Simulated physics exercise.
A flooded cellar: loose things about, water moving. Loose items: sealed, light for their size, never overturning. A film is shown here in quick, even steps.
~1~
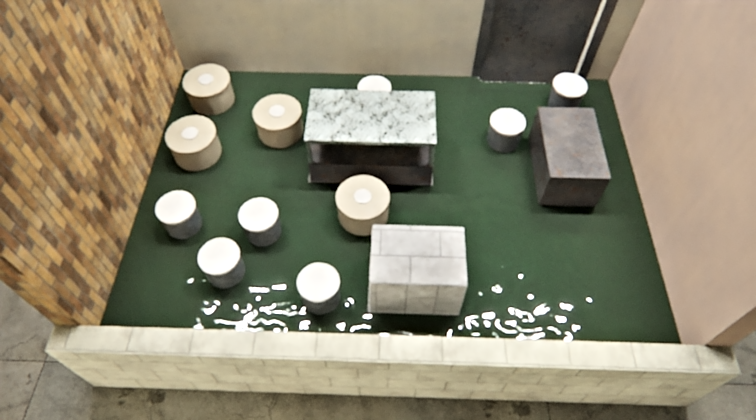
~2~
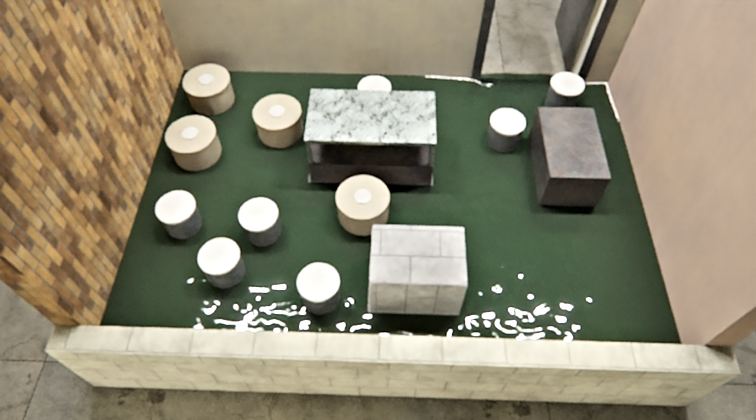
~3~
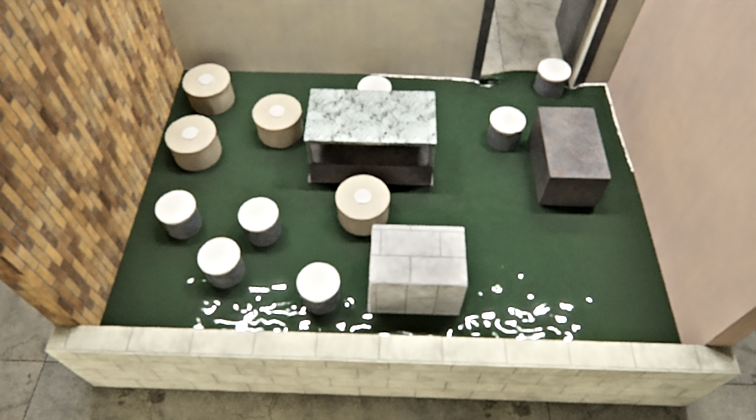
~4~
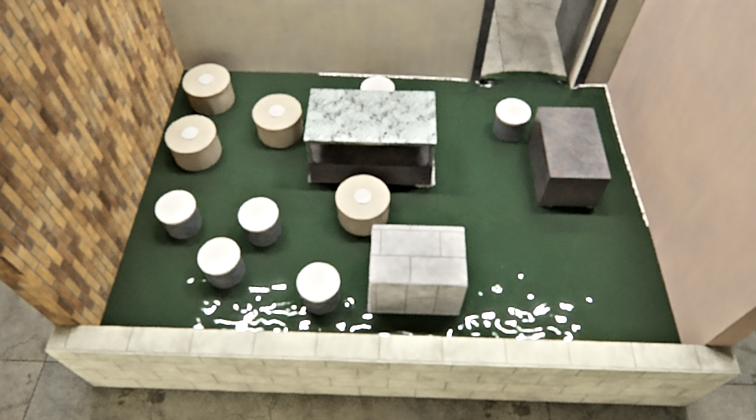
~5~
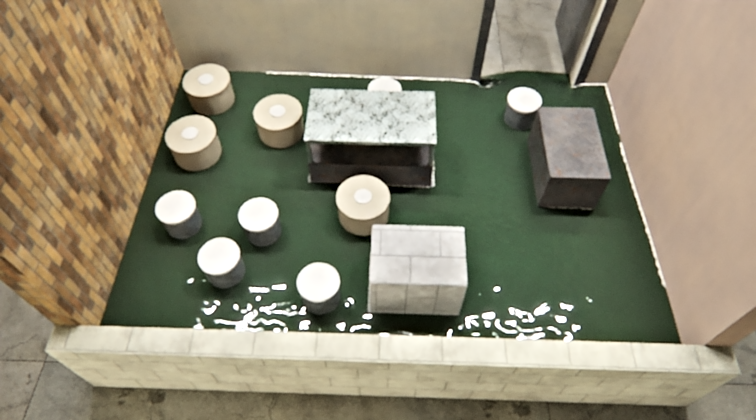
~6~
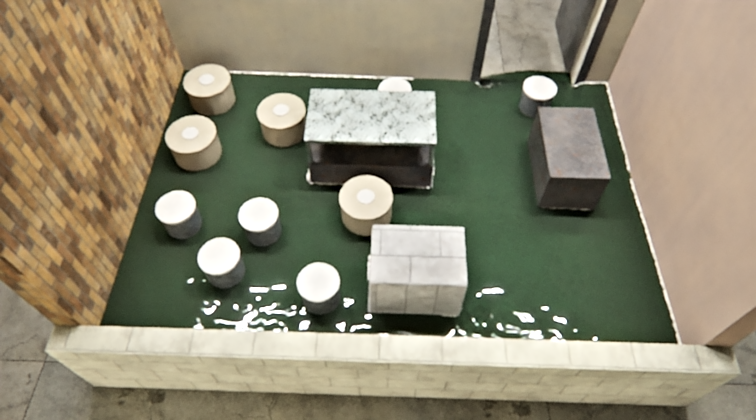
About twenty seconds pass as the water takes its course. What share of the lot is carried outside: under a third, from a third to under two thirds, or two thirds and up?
From a third to under two thirds.
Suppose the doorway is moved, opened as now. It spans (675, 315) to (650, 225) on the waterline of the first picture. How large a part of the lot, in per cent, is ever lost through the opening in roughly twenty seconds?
Result: Close to 40 %.
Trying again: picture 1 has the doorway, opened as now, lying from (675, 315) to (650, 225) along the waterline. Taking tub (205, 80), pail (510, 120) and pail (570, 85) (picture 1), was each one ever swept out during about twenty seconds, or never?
Object one: Remains; object two: Leaves; object three: Leaves.
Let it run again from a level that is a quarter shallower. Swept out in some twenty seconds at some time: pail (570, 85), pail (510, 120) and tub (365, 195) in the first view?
Outcomes, first to last: Departed, departed, departed.
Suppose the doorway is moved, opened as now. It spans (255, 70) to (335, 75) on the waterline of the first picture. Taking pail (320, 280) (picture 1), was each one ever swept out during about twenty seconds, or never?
Verdict: Stays.
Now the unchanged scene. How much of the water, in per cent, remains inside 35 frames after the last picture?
About 48 percent.
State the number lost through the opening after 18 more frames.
3.
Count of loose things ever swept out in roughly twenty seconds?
My tally gives 5.
A moment on, 2 of 11 are out; 9 afloat.
Next, 3 of 11 are out; 8 afloat.
Later, 5 of 11 are out; 6 afloat.
In the end, 5 of 11 are out; 5 afloat.
